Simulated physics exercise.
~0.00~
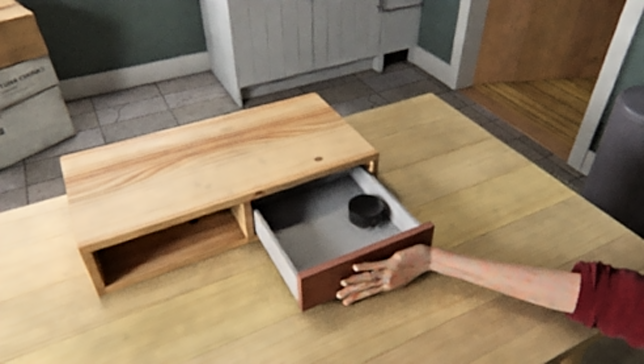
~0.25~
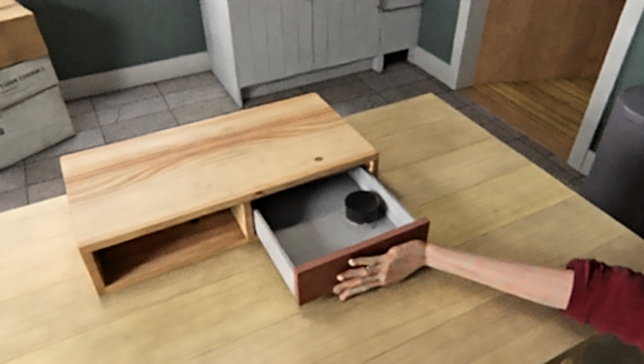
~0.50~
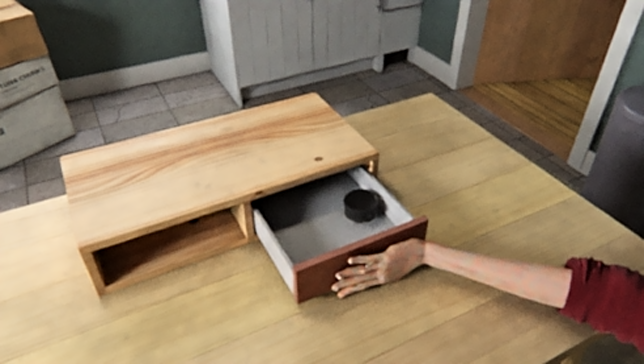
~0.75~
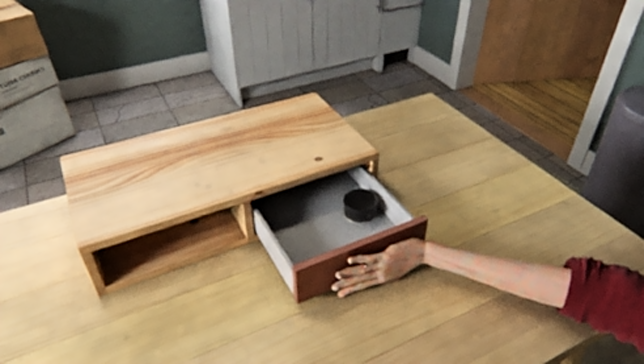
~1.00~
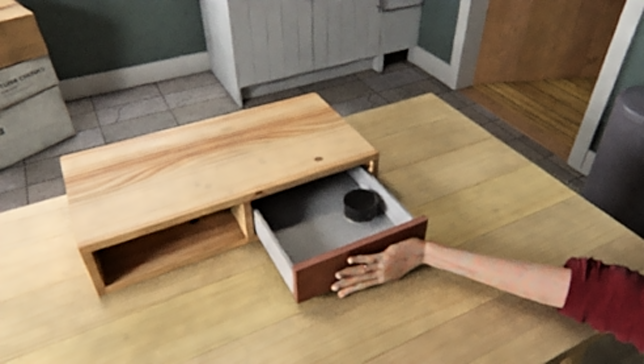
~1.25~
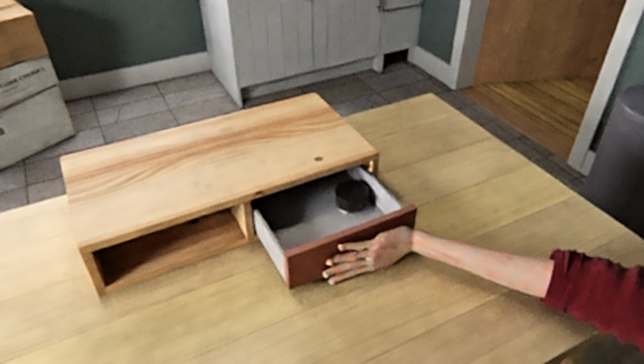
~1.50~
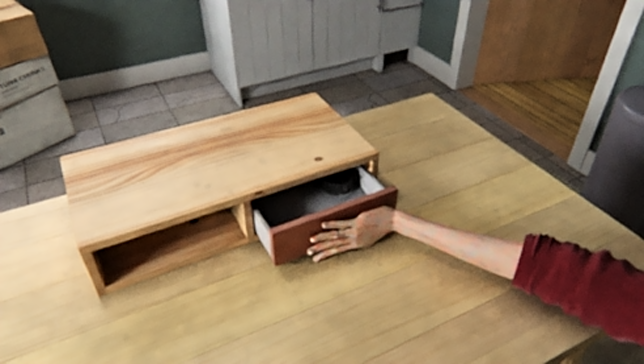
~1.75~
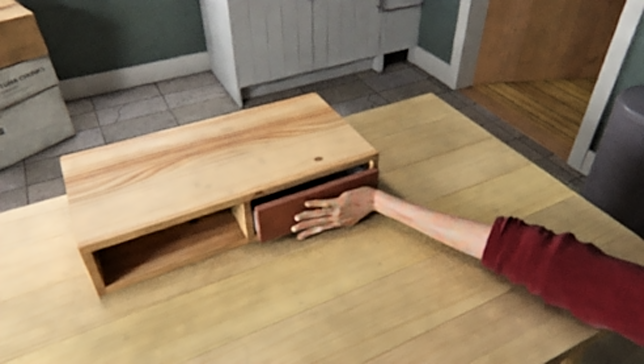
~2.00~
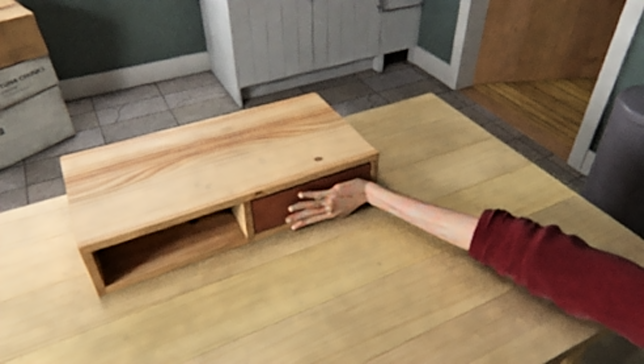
The footage shows an open drawer holding a small round black pot in a wooden chest on a table. A hand rests against the reddish-brown front, pauses, then pushes the drawer inward, carrying the pot out of sight, until it shuts flush.
